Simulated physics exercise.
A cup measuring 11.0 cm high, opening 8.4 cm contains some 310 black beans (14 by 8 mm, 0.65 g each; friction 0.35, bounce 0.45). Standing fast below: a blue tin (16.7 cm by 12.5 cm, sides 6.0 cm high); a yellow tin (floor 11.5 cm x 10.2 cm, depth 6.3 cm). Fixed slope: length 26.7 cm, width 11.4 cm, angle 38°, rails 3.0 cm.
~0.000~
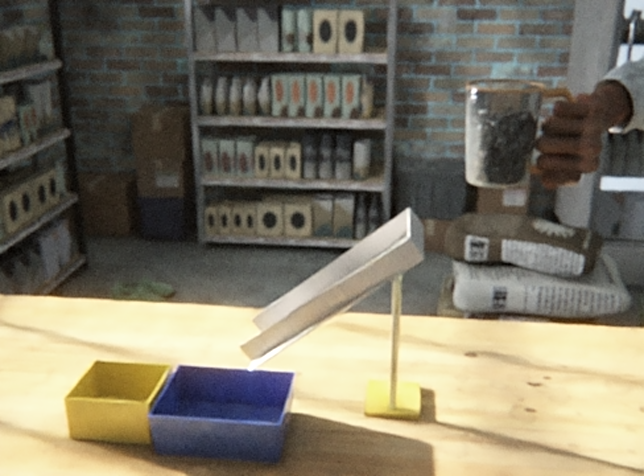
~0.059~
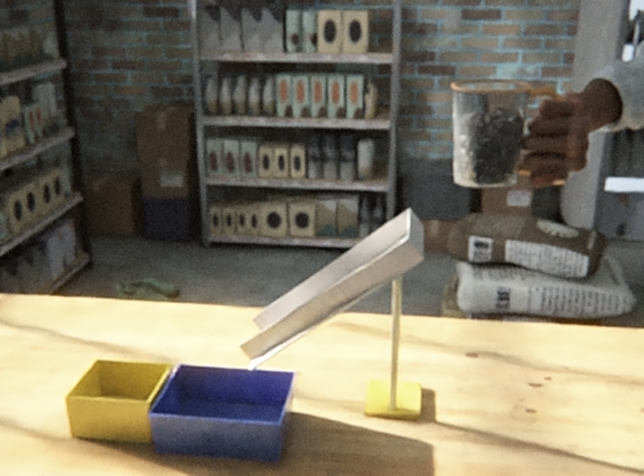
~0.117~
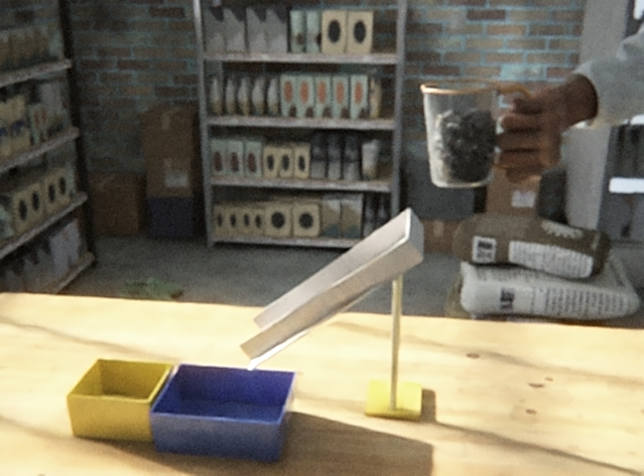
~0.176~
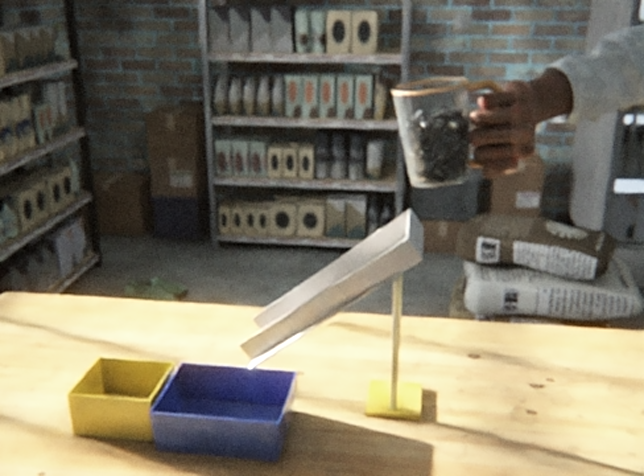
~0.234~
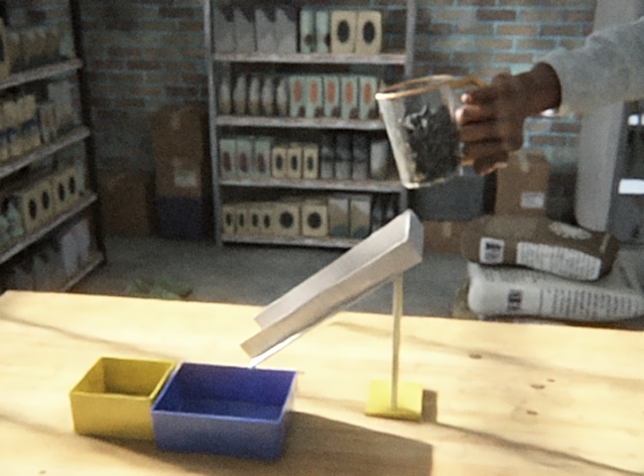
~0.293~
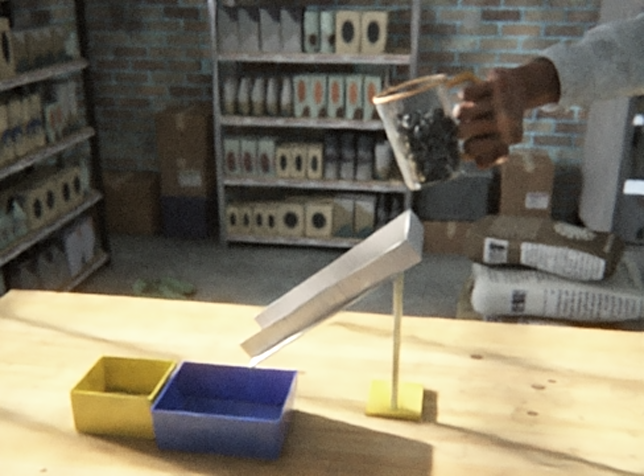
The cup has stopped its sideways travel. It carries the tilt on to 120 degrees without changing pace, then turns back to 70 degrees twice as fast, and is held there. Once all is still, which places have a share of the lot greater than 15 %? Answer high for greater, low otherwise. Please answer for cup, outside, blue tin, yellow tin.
Cup: Low, outside everything: Low, blue tin: High, yellow tin: Low.
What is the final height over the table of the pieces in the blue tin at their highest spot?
Some 4.5 cm.
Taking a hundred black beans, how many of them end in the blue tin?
Share: Around 90 per cent.
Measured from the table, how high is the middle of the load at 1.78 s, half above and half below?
The answer is about 20 centimetres.
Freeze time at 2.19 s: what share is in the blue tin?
90 %.
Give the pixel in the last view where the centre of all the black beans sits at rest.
Look around (196, 415).
Then, at 0.86 s, tilt 64 degrees; cup 100 %; middle of all pieces near (434, 140).
After 1.34 s, tilt 103 degrees; cup 90 %, slope 10 %; middle of all pieces near (425, 148).
After 1.78 s, tilt 103 degrees; cup 15 %, slope 60 %, blue tin 20 %, in the air 5 %; middle of all pieces near (296, 299).
After 2.19 s, tilt 70 degrees; cup 5 %, blue tin 90 %; middle of all pieces near (209, 396).
By 3.0 s all is still; cup 5 %, slope 0 %, blue tin 90 %, outside 0 %, yellow tin 0 %.
